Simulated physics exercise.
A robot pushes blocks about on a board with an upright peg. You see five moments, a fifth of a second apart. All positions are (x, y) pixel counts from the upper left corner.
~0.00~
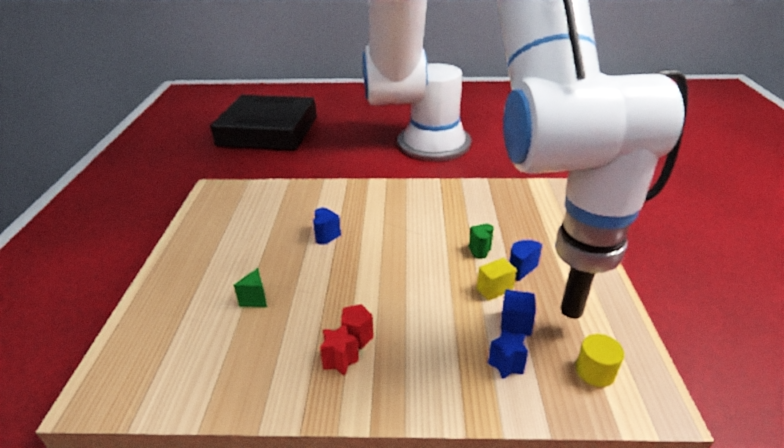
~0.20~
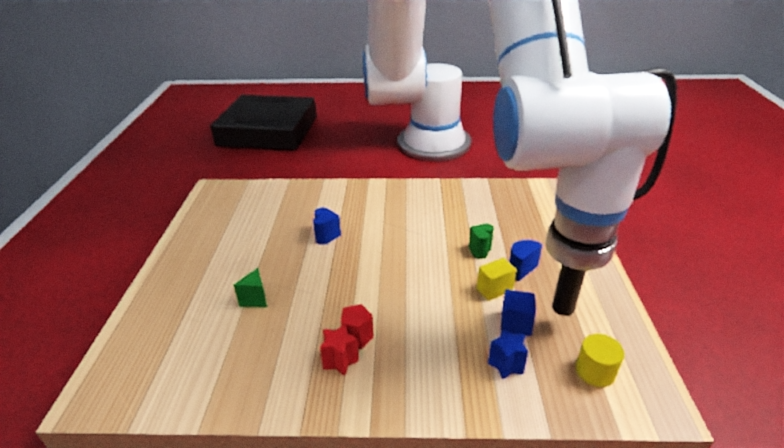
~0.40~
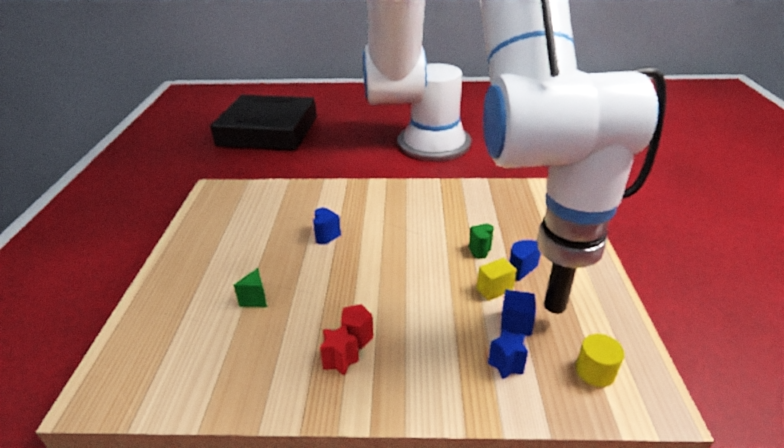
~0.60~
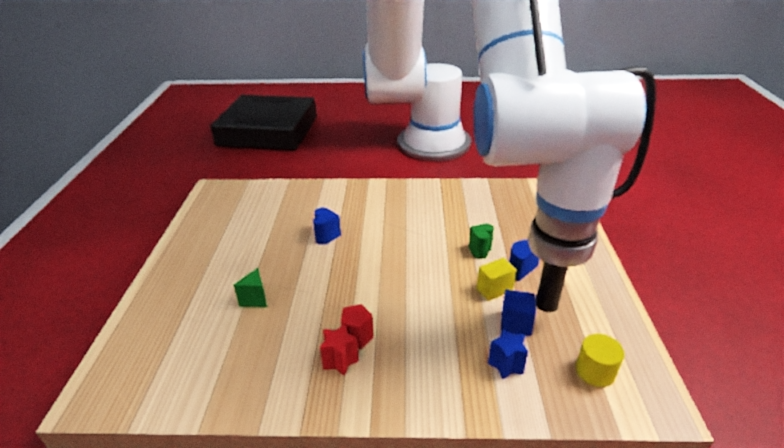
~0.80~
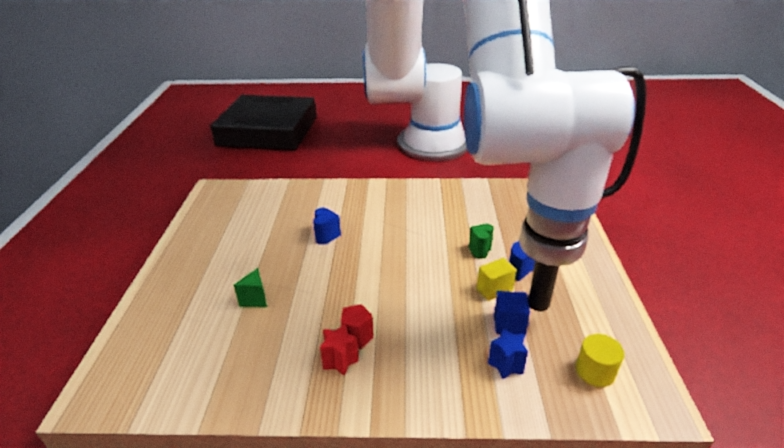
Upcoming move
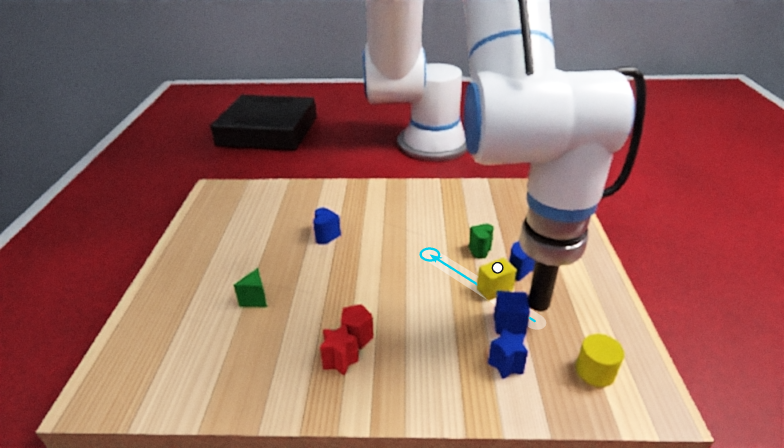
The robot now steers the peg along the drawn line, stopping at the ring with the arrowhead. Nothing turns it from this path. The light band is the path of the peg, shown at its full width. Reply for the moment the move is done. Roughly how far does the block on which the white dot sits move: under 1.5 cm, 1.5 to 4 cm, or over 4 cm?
Result: Over 4 cm.
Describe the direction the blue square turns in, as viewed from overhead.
Seen from above, its turn is counter-clockwise.
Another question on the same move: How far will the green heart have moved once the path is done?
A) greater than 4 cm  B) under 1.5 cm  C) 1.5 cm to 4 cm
The correct letter is B.
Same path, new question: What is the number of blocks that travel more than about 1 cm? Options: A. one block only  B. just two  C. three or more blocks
The one that fits is B, just two.
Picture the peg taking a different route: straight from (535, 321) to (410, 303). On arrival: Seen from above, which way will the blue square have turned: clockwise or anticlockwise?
Counter-clockwise, from overhead.
Drawn move, straight from (535, 321) to (430, 254); the dot is on the yellow rectangle.
What follows on the original path. One third of the way, peg at (498, 280); yellow rectangle at (490, 261), turned 15° clockwise; blue square at (501, 298), turned 45° anticlockwise.
Two thirds of the way, peg at (462, 258); yellow rectangle at (471, 241), turned 65° clockwise; blue square at (501, 298), turned 45° anticlockwise.
At the end, peg at (430, 239); green heart still; yellow rectangle at (469, 240), turned 80° clockwise; blue square at (501, 298), turned 45° anticlockwise.
